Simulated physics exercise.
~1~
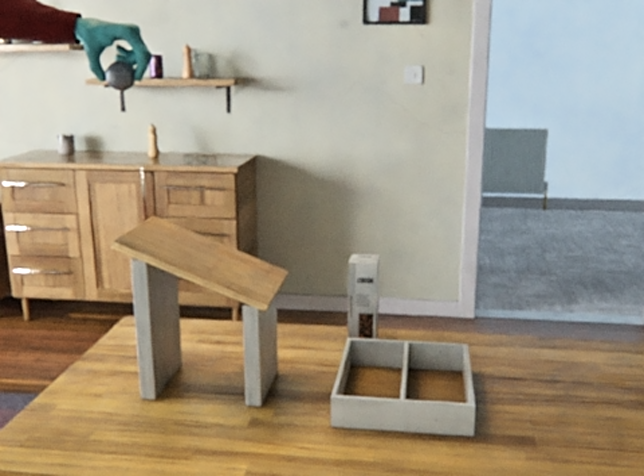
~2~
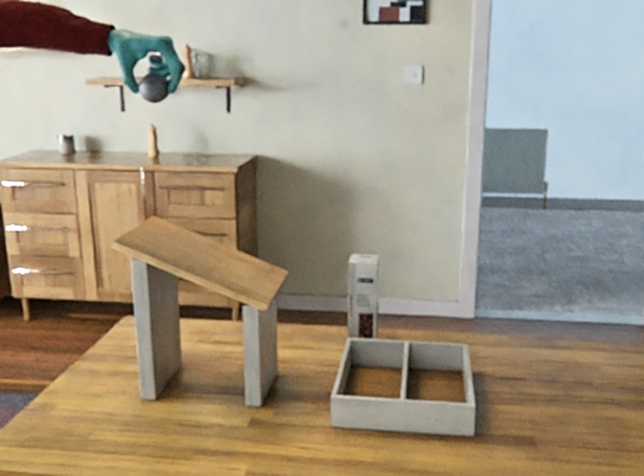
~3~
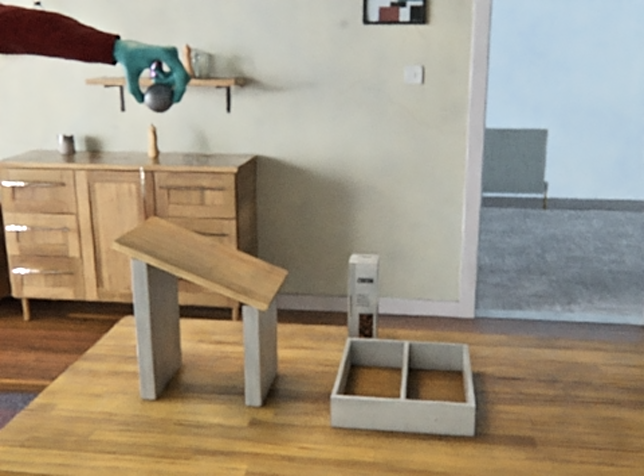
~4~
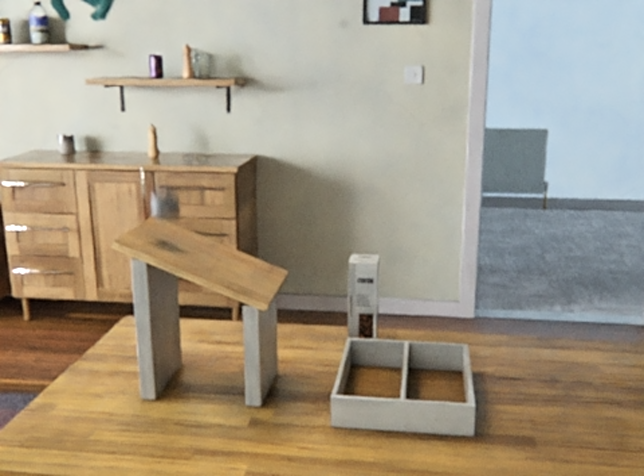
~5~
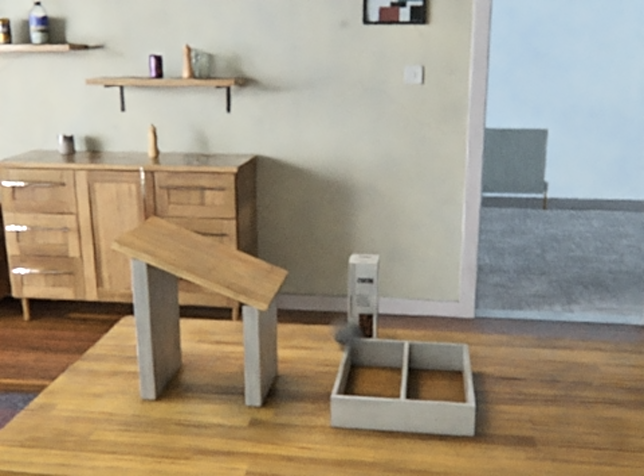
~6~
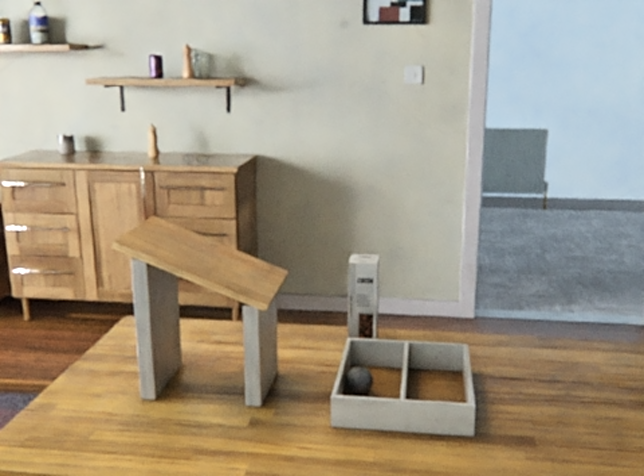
To begin with, a gloved hand in a red sleeve holds a small grey ball above a sloping wooden board propped on two grey supports, with a two-bay tray and a white carton to the right on a wooden table. The hand moves the ball right and slightly down. Then it lets go and draws back as the ball drops toward the board. The ball travels right and down, reaching the tray's left edge. It ends up resting in the nearer bay, beside the board, while the white carton still stands in place.
